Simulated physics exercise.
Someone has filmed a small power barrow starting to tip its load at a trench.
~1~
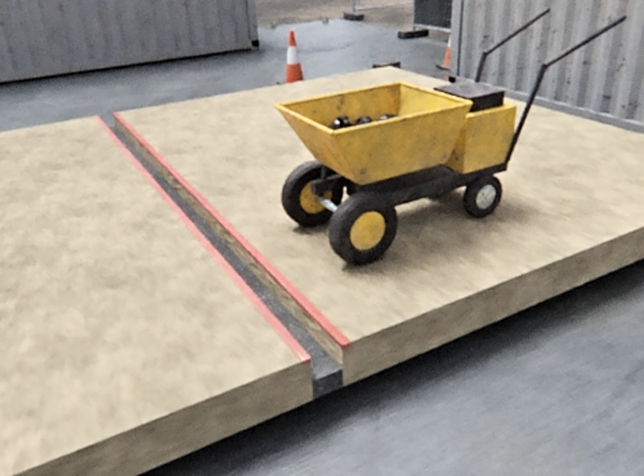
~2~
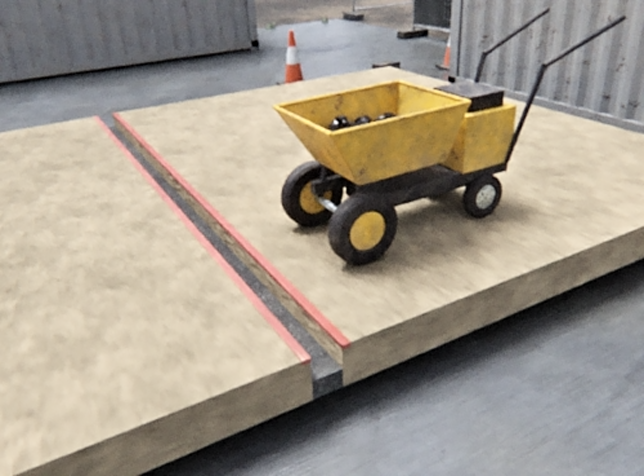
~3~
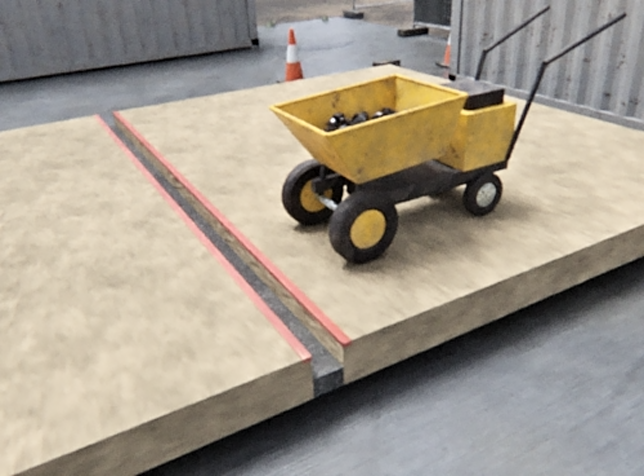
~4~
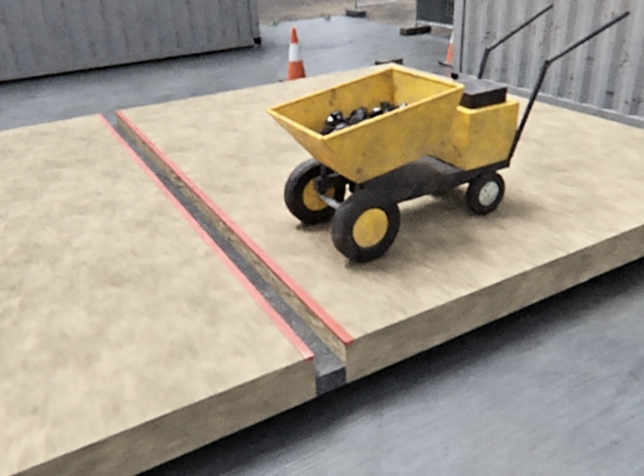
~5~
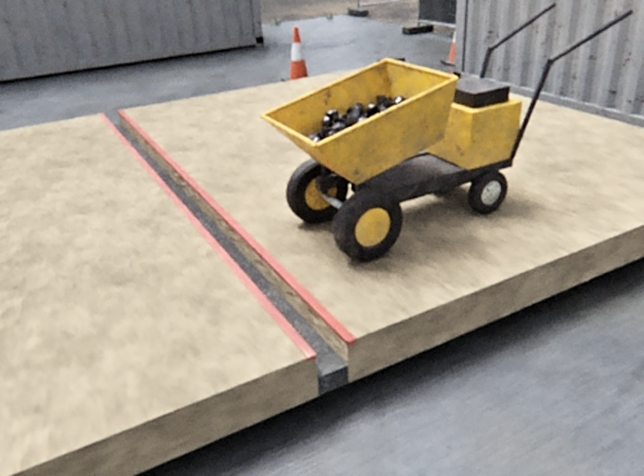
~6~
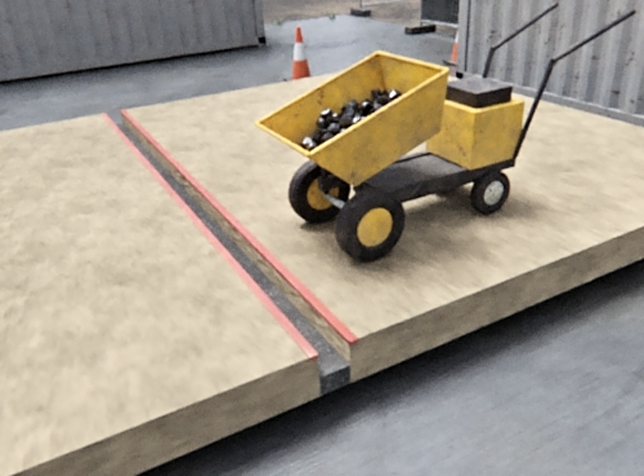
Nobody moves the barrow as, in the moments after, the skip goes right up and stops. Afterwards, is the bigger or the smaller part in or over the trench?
The part in the trench is outweighed by the part outside.
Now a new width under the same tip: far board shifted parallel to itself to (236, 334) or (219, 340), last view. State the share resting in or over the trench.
The first try comes out at 90 percent and the second at 100 percent.
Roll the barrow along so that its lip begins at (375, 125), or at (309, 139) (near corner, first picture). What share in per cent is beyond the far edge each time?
Try 1: 10 %. Try 2: 70 %.
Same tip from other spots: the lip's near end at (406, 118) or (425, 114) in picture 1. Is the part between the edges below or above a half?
The first place leaves the lesser portion between the edges, the second place the lesser portion.
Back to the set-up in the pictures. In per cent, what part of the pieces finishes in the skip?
My estimate is about 25 per cent.
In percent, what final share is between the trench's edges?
Result: Close to 20 in a hundred.
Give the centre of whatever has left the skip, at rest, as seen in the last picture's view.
The centre comes to rest near (225, 268).
Soon after the last picture, skip tipped steeply; all in the skip.
A little later, skip tipped right over; nearly all in the skip; a stray few in or heaped over the trench; a small part beyond it.
Later still, skip tipped right over; about a third in the skip; a small part in or heaped over the trench; about half beyond it.
By the end, skip tipped right over; about a quarter in the skip; about a quarter in or heaped over the trench; about half beyond it.
